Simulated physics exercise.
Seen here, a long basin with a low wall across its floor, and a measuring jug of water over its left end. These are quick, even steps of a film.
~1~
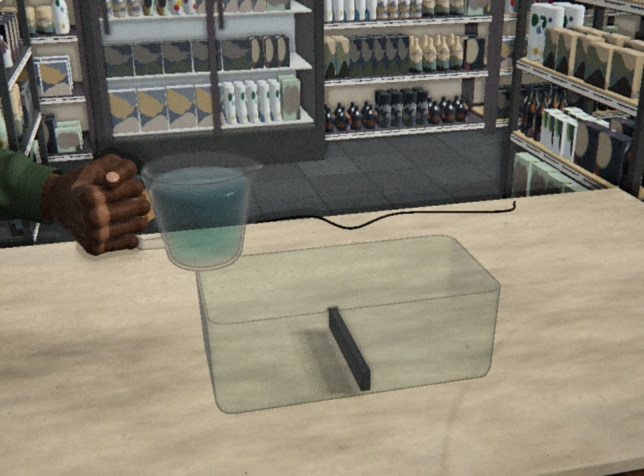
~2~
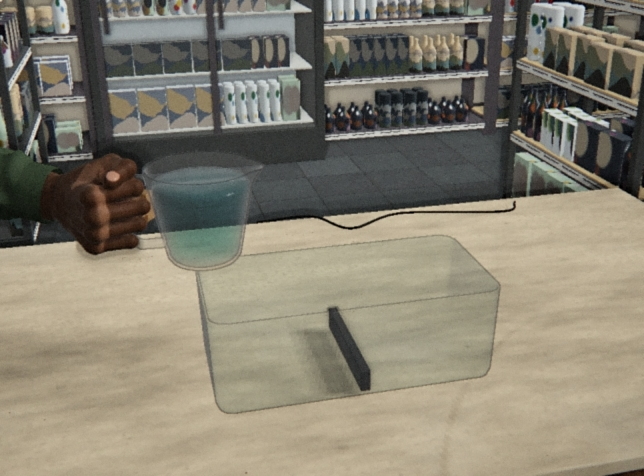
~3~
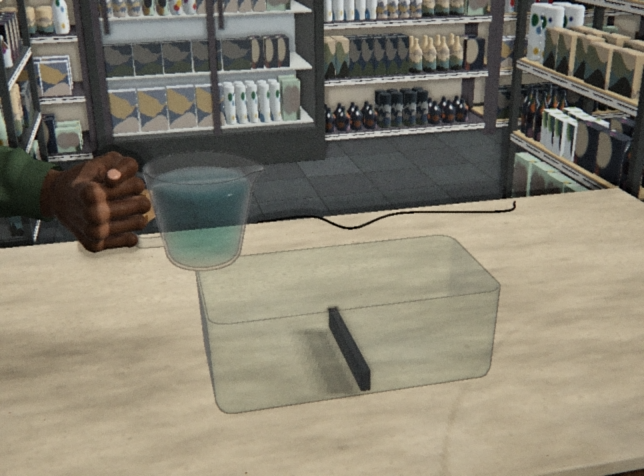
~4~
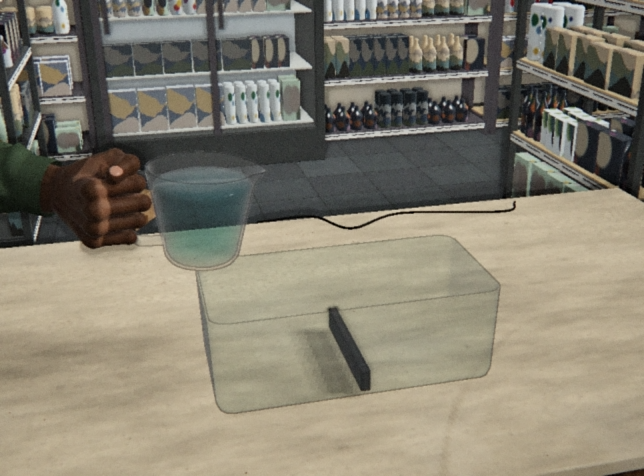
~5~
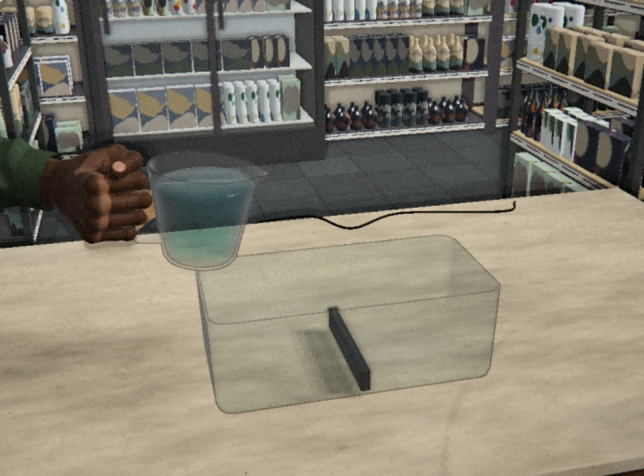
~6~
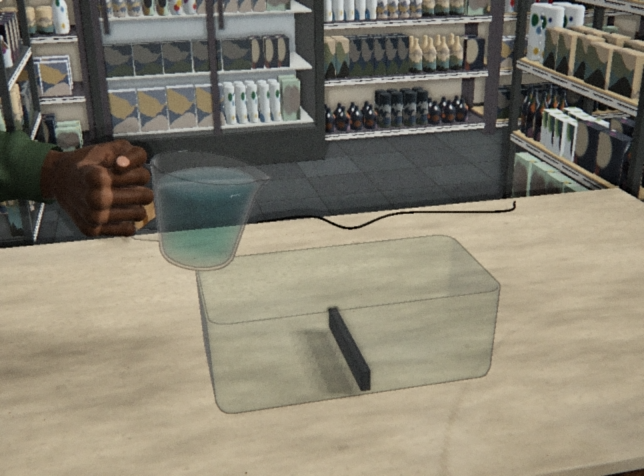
A hand holds a jug of blue-green water above a clear basin and tilts it slightly right.
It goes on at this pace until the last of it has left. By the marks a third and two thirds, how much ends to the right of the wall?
It comes to less than a third.
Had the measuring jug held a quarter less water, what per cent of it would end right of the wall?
About 10 per cent.
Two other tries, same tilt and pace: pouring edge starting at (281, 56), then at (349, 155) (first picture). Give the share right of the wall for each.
About 75 and 90 per cent.
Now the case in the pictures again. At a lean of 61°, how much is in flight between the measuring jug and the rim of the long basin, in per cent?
About 15 per cent.
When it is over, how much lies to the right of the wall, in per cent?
Roughly 10 in a hundred.
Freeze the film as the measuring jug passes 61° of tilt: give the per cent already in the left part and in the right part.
Some 10 per cent left and 0 right.
A moment on, the measuring jug is tipped part way and 74 per cent is still to pour, 9 is left of the wall and 0 right of it.
Next, the measuring jug is tipped on its side and 23 per cent is still to pour, 61 is left of the wall and 4 right of it.
Then the measuring jug is tipped on its side and 2 per cent is still to pour, 85 is left of the wall and 10 right of it.
Later the measuring jug is tipped on its side and 0 per cent is still to pour, 86 is left of the wall and 12 right of it.
At rest 86 per cent lies left of the wall, 12 right of it and 1 outside.
